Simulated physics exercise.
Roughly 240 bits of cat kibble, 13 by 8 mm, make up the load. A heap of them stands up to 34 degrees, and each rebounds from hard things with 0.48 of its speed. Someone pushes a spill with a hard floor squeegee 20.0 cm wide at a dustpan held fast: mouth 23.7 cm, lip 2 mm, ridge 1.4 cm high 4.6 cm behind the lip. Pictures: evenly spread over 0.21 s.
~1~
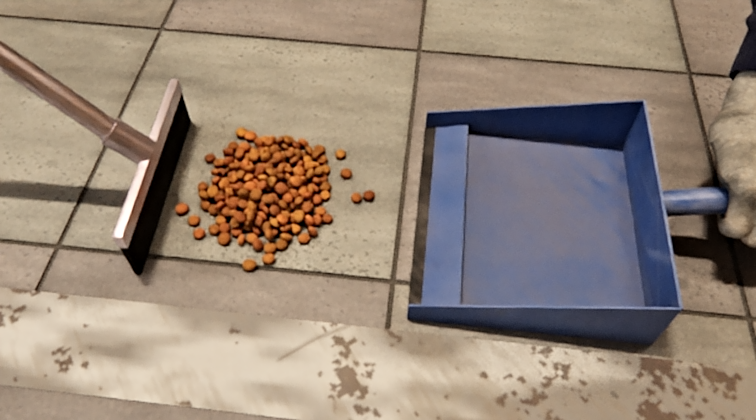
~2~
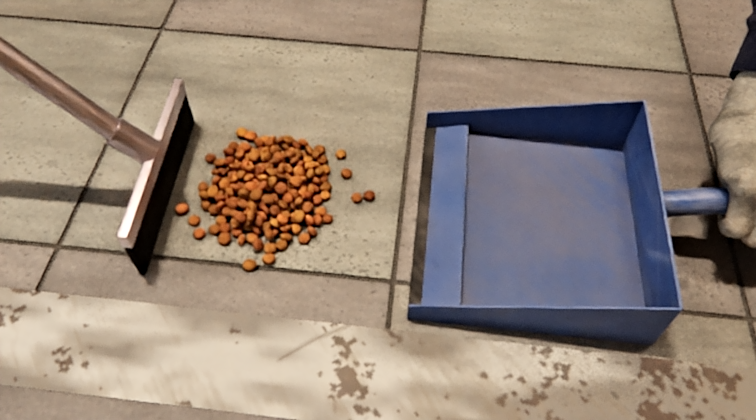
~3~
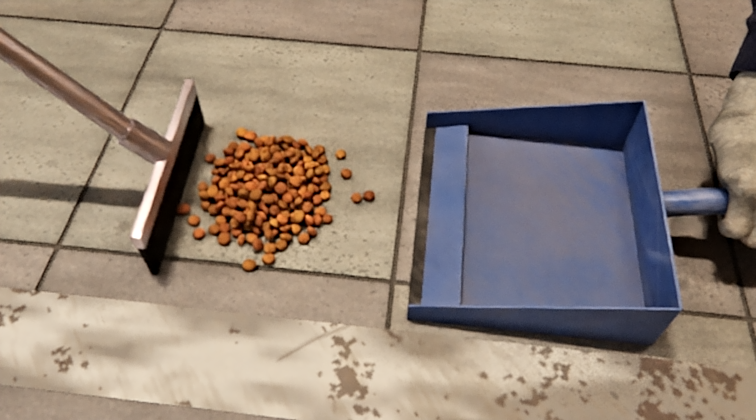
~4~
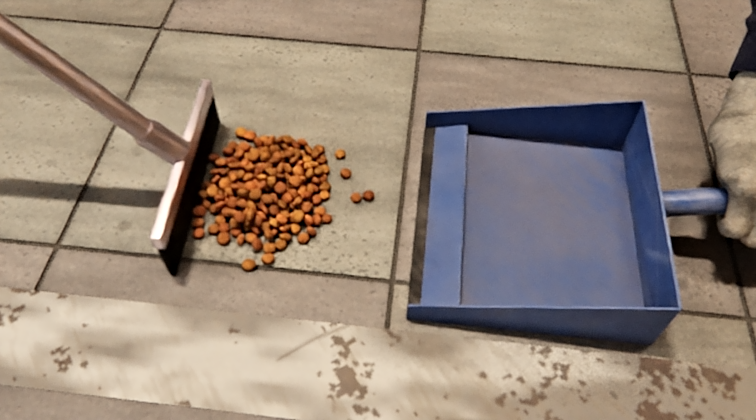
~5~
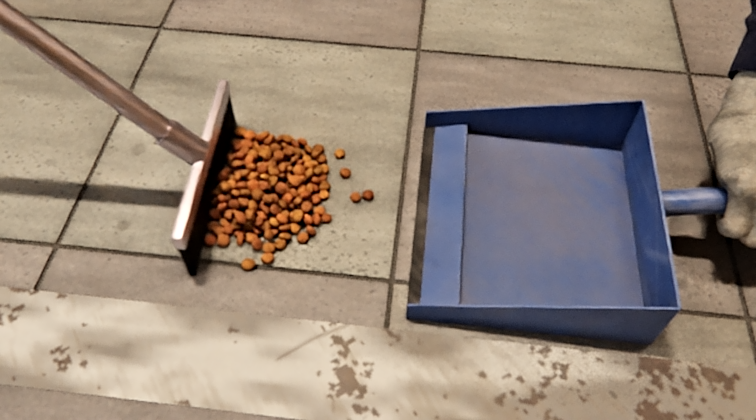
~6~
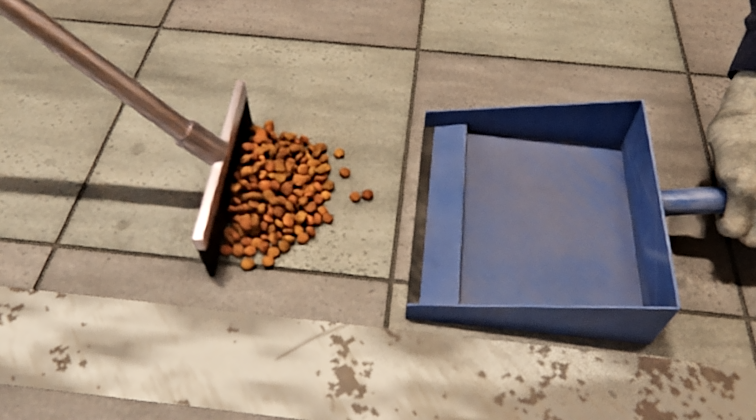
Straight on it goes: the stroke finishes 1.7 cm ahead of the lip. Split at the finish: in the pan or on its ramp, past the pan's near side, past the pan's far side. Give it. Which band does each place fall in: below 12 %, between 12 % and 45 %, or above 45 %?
Pan: Above 45 %, near side: Below 12 %, far side: Below 12 %.
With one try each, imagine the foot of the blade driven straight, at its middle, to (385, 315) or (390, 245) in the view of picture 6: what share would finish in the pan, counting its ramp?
First try around 20 %, second try around 45 %.
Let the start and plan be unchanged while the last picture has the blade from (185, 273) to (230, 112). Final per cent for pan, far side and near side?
Per cent by place - pan 30, far side 0, near side 10.
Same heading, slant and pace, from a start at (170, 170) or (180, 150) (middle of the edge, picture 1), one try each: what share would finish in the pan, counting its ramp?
Roughly 55 % and 45 %.
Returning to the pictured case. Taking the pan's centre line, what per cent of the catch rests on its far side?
Some 60 per cent.
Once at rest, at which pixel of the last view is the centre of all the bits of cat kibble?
I'd put it at about (425, 191).
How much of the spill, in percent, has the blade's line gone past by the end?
Something like 5 per cent, roughly.
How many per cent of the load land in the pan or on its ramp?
Result: Roughly 55 %.
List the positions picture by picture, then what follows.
Blade from (122, 241) to (176, 89), moved 0.0 cm, 0 of the pieces shifted so far; middle of the pieces at (267, 186); pan at (545, 226), in the first picture.
Blade from (127, 241) to (180, 90), moved 0.4 cm, 0 of the pieces shifted so far; middle of the pieces at (267, 186), in the second picture.
Blade from (140, 242) to (191, 90), moved 1.6 cm, 0 of the pieces shifted so far; middle of the pieces at (267, 186), in the third picture.
Blade from (160, 242) to (208, 90), moved 3.4 cm, 4 of the pieces shifted so far; middle of the pieces at (266, 185), in the fourth picture.
Blade from (180, 242) to (225, 90), moved 5.3 cm, 76 of the pieces shifted so far; middle of the pieces at (269, 185), in the fifth picture.
Blade from (200, 243) to (242, 91), moved 7.1 cm, 212 of the pieces shifted so far; middle of the pieces at (274, 186); pan at (544, 225), in the sixth picture.
Then, 0.20 s after the last picture, middle of the blade 10 cm from the lip; 0 % over the lip, far side 0 %, near side 0 %.
Then, 0.33 s after the last picture, middle of the blade 4 cm from the lip; 15 % over the lip, far side 5 %, near side 0 %.
Then, 0.58 s after the last picture, middle of the blade 2 cm from the lip; 55 % over the lip, far side 5 %, near side 0 %.
In the end, pan 55 %, near side 0 %, far side 5 %, in front of the lip or behind the blade 40 %.
